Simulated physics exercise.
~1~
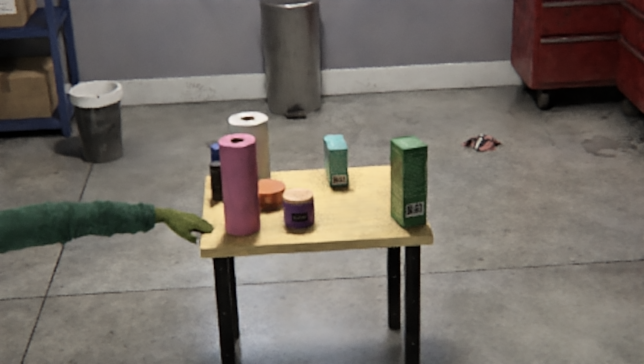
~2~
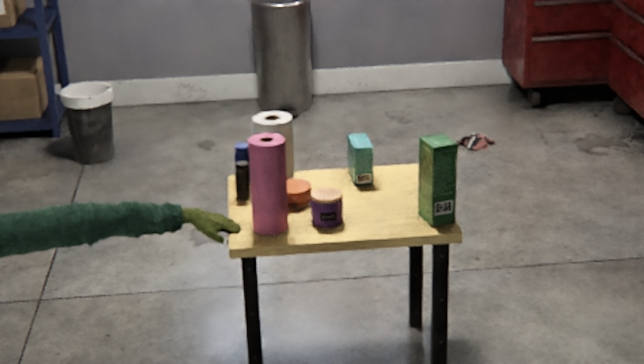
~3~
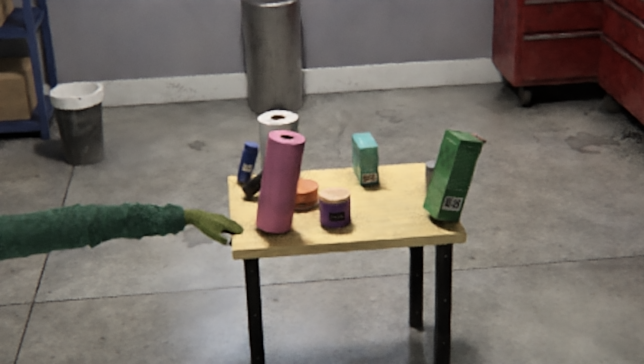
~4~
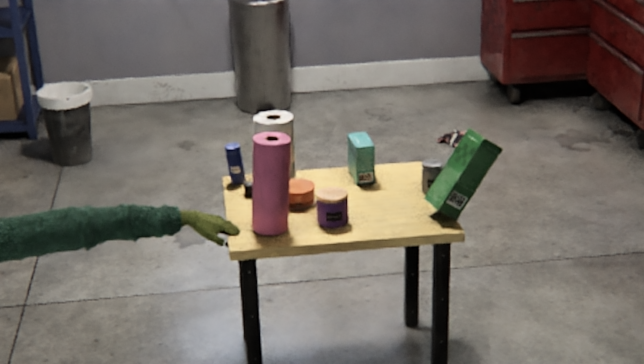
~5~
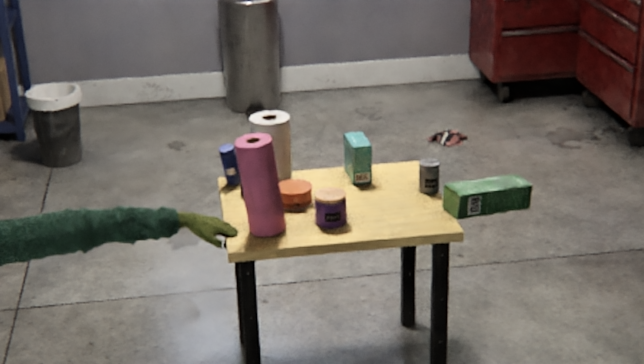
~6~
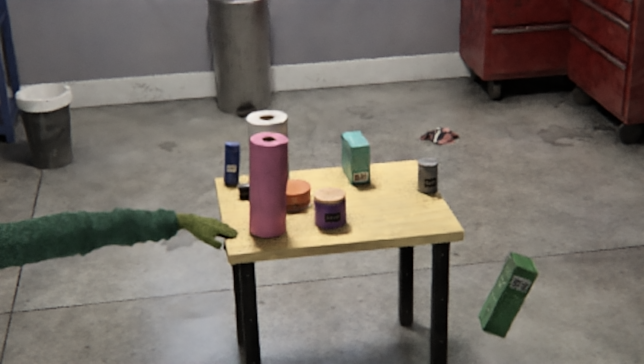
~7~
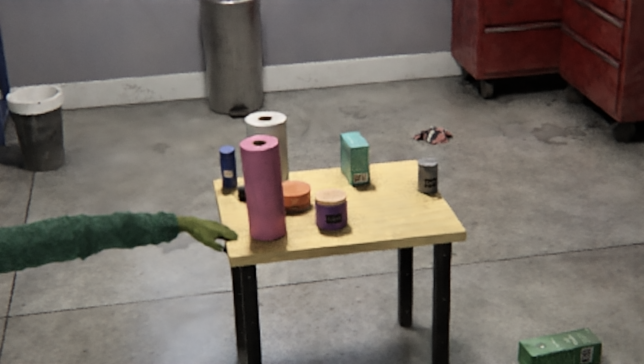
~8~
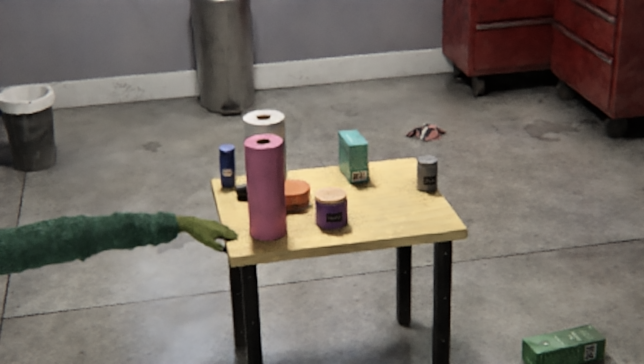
A green carton toppled off the right end of a small table and landed on the floor after a green-sleeved arm shoved the table to the right. A dark shaker also tipped over, while the pink roll wobbled but stayed upright among the other items.
